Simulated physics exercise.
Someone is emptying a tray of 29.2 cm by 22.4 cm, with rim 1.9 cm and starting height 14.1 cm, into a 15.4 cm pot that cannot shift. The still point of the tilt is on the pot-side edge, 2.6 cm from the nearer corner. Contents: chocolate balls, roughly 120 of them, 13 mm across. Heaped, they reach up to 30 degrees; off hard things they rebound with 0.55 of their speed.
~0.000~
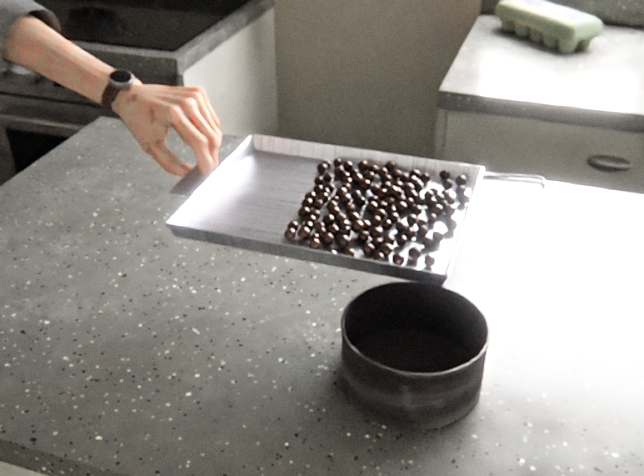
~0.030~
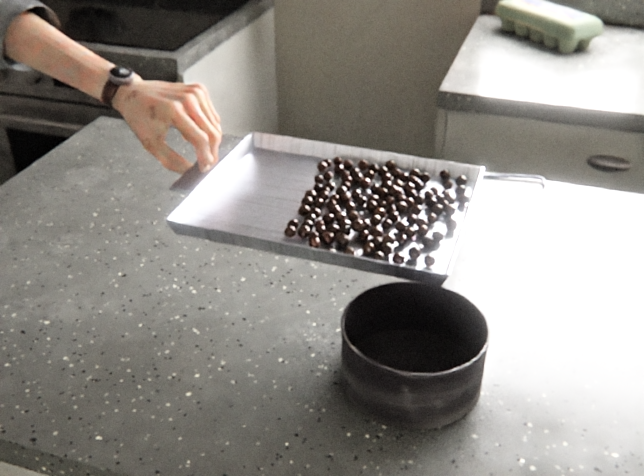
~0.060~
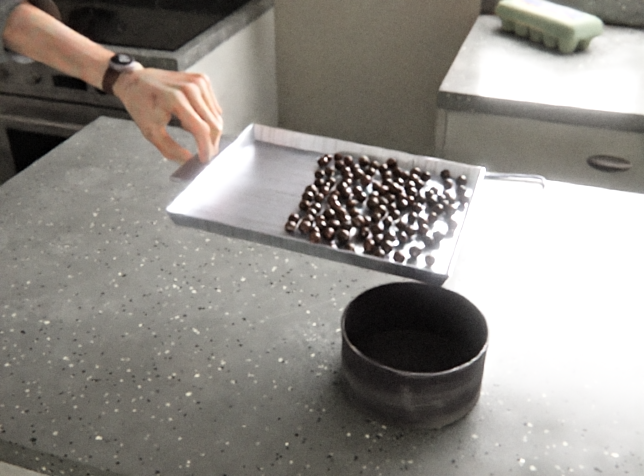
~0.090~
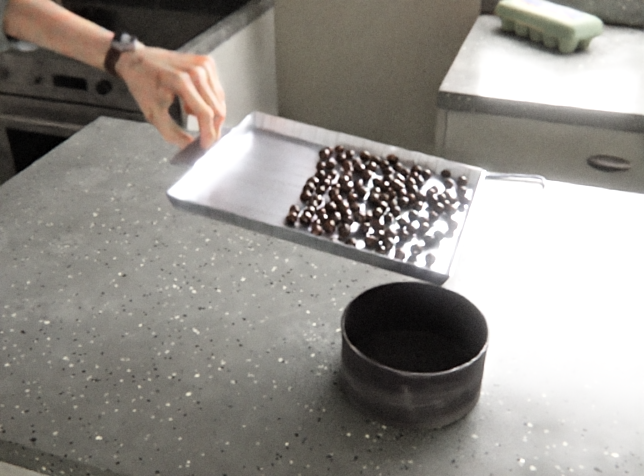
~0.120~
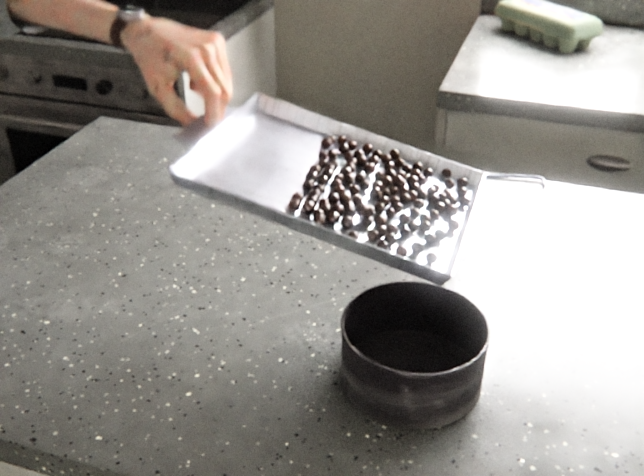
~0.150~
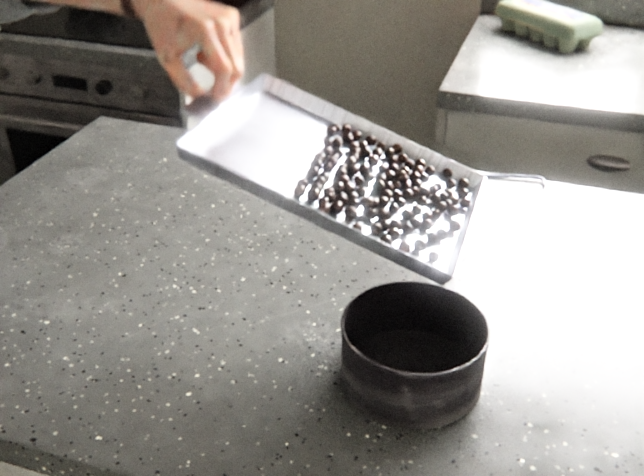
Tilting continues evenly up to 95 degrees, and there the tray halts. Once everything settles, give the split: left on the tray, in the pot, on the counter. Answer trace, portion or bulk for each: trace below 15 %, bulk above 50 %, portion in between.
Left on the tray: Trace. Pot: Trace. Counter: Bulk.
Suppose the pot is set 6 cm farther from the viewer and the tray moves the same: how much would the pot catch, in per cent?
Around 15 per cent.
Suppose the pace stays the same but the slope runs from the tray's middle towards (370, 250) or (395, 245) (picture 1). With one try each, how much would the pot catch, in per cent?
About 35 and 20 per cent.
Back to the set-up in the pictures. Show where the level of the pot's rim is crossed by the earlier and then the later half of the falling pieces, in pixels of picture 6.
Near (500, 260) at first, near (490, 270) afterwards.
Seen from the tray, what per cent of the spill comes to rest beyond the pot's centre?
It comes to near 100 percent.
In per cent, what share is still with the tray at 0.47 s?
90 %, give or take.
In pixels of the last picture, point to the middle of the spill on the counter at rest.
I'd put it near (538, 310).
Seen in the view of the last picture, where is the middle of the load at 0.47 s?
I reckon close to (473, 217).
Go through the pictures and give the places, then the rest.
In the first frame, tray tilt 0 degrees, front corners at (174, 221) and (443, 270); middle of the pieces at (372, 208); pot at (415, 324).
In the second frame, tray tilt 1 degrees, front corners at (174, 218) and (443, 270); middle of the pieces at (372, 207).
In the third frame, tray tilt 3 degrees, front corners at (173, 208) and (444, 270), lowest corner right back; middle of the pieces at (372, 204).
In the fourth frame, tray tilt 7 degrees, front corners at (174, 192) and (445, 270), lowest corner right back; middle of the pieces at (373, 199).
In the fifth frame, tray tilt 13 degrees, front corners at (177, 169) and (447, 270), lowest corner right back; middle of the pieces at (376, 193).
In the sixth frame, tray tilt 19 degrees, front corners at (184, 143) and (450, 270), lowest corner right back; middle of the pieces at (379, 186); pot at (415, 324). The tray's pace is about 210 degrees a second.
After 0.34 s, tilt 59 degrees; the tray holds 100 %, the pot 0 %.
After 0.47 s, tilt 86 degrees; the tray holds 90 %, the pot 0 %.
After 0.72 s, tilt 95 degrees; the tray holds 0 %, the pot 5 %.
In the end, at 1.8 s, tray 0 %, pot 5 %, counter 95 %.
